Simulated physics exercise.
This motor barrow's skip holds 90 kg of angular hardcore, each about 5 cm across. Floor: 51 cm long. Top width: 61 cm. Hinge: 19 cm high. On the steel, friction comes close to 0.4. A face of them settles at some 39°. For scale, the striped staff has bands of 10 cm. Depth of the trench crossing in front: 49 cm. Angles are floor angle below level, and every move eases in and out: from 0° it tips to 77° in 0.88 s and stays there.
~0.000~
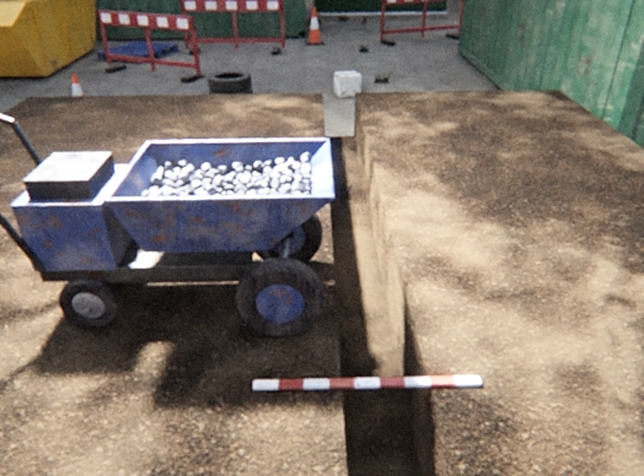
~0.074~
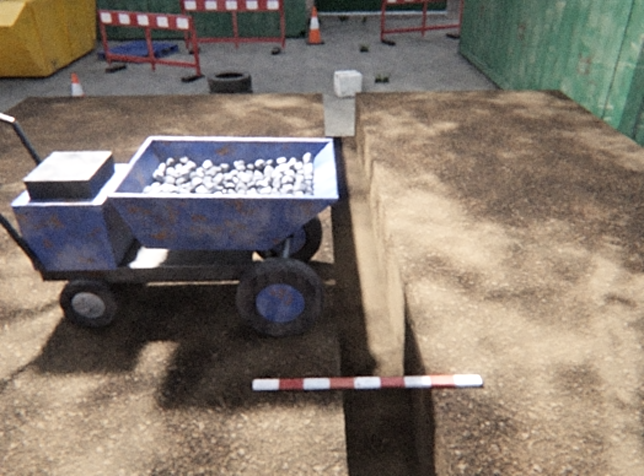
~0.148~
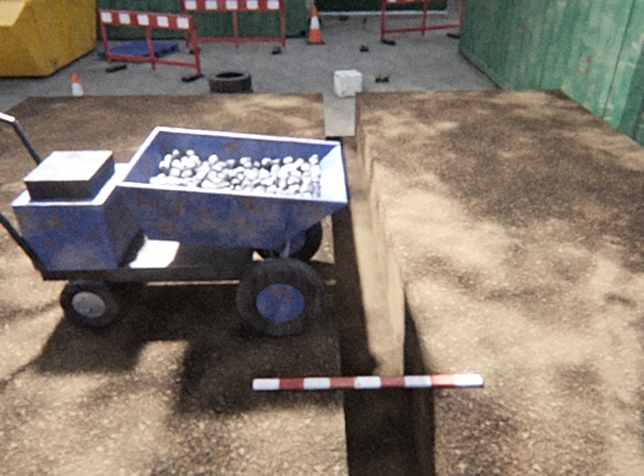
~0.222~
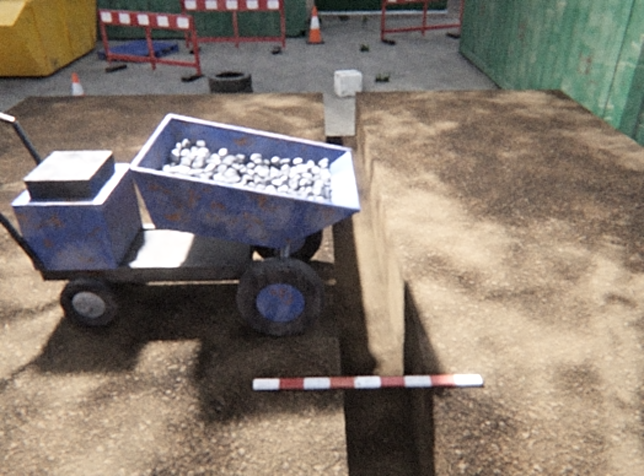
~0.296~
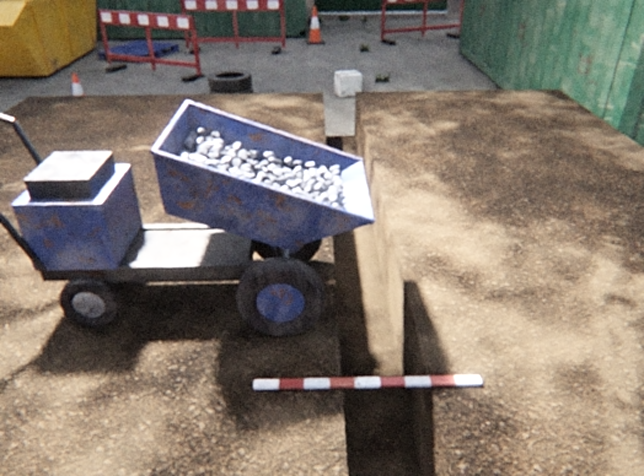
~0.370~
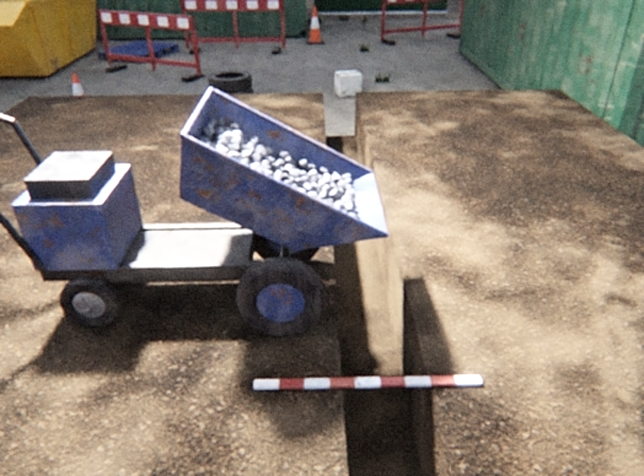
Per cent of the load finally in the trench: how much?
Approx. 13 %.
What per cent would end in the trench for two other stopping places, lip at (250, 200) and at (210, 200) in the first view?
About 100 and 60 per cent.
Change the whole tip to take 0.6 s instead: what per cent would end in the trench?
That works out at about 10 in a hundred.
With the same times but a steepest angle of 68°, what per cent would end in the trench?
Roughly 35%.
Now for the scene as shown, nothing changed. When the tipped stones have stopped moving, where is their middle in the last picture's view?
Somewhere near pixel (445, 290).
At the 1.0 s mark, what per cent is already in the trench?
By that point it's something like 5 in a hundred.
After 0.7 s the floor is at 65°; 100 % in the skip; the foremost stones are at (396, 262).
After 1.0 s the floor is at 77°; 65 % in the skip, 5 % in the trench, 30 % past the trench; the foremost stones are at (481, 298).
After 1.3 s the floor is at 77°; 25 % in the skip, 10 % in the trench, 65 % past the trench; the foremost stones are at (562, 283).
After 3.3 s the floor is at 77°; 21 % in the skip, 13 % in the trench, 66 % past the trench; the foremost stones are at (586, 281).
